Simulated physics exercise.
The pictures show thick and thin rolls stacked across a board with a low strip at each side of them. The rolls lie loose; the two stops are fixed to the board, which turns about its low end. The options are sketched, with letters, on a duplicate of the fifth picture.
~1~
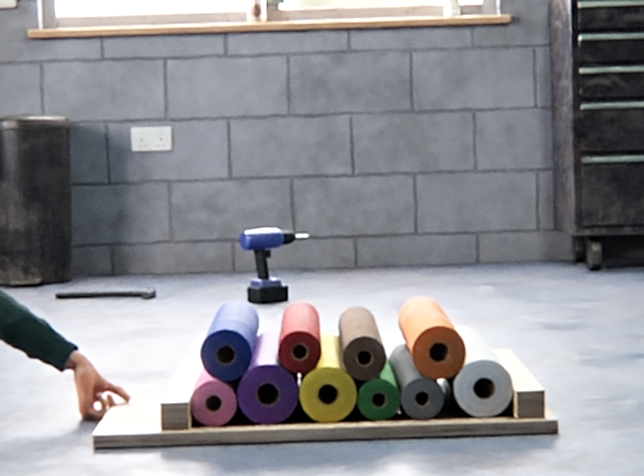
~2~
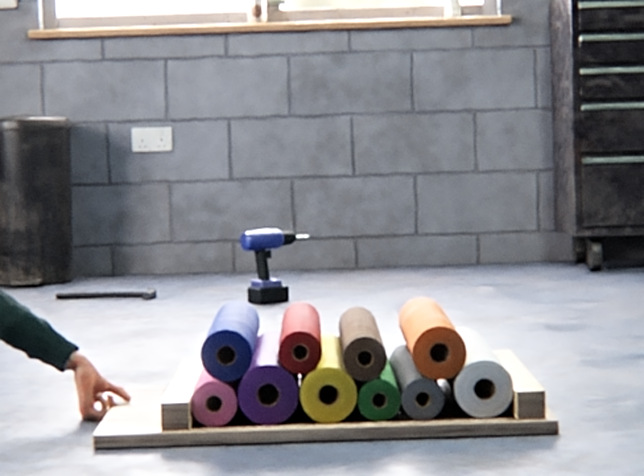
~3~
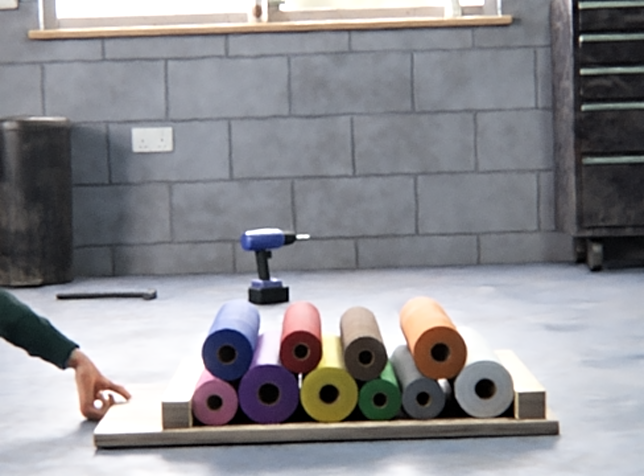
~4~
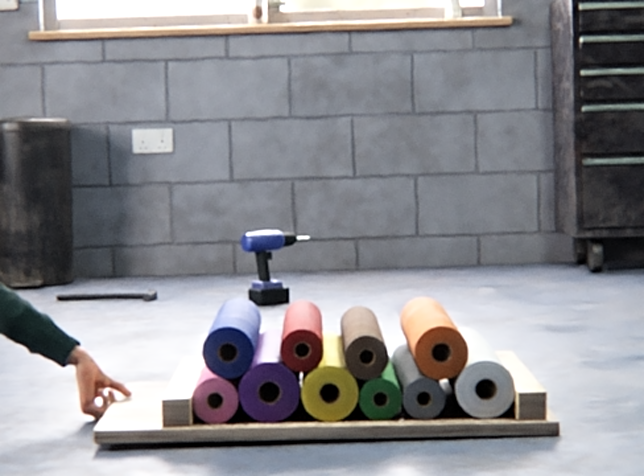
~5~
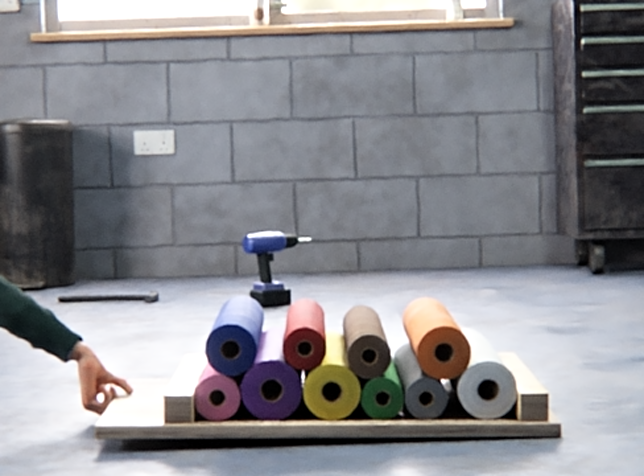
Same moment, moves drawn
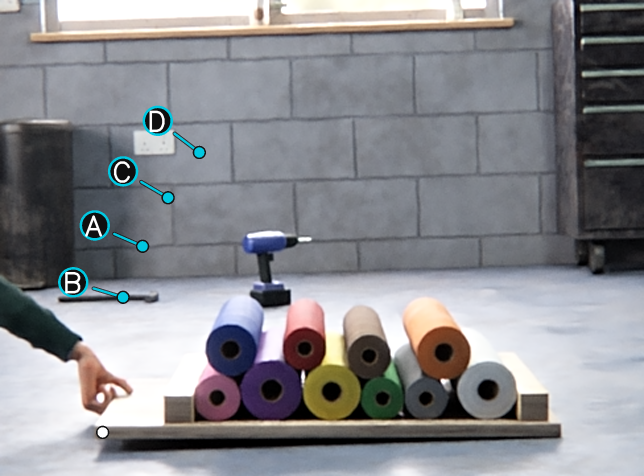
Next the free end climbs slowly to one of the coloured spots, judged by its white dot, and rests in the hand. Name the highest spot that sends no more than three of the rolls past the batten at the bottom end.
Stop at D.
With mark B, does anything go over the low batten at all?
At B: No.
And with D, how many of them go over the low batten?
The count is three.
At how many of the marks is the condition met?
The number is four.
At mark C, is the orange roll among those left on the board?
No.
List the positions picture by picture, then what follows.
In the first picture, pink roll (214, 403); purple roll (268, 394); yellow roll (328, 394).
In the second picture, yellow roll (328, 395); green roll (379, 400).
In the third picture, board (325, 394); pink roll (215, 403); purple roll (269, 393); red roll (301, 351).
In the fourth picture, board (325, 393); pink roll (215, 400); purple roll (269, 392).
In the fifth picture, board (327, 392); pink roll (217, 398); purple roll (271, 390).
On the marked copy, A at (142, 246); B at (123, 297); C at (168, 197); D at (199, 153); the white dot at (103, 433).
Taking D. A third of the way, board at 21°.
Two thirds of the way, board at 39°.
When it is over, board at 39°, three over the low batten (orange, red, brown).
As for the rest, A one over the low batten (orange); B none over the low batten; C three over the low batten (orange, red, brown).
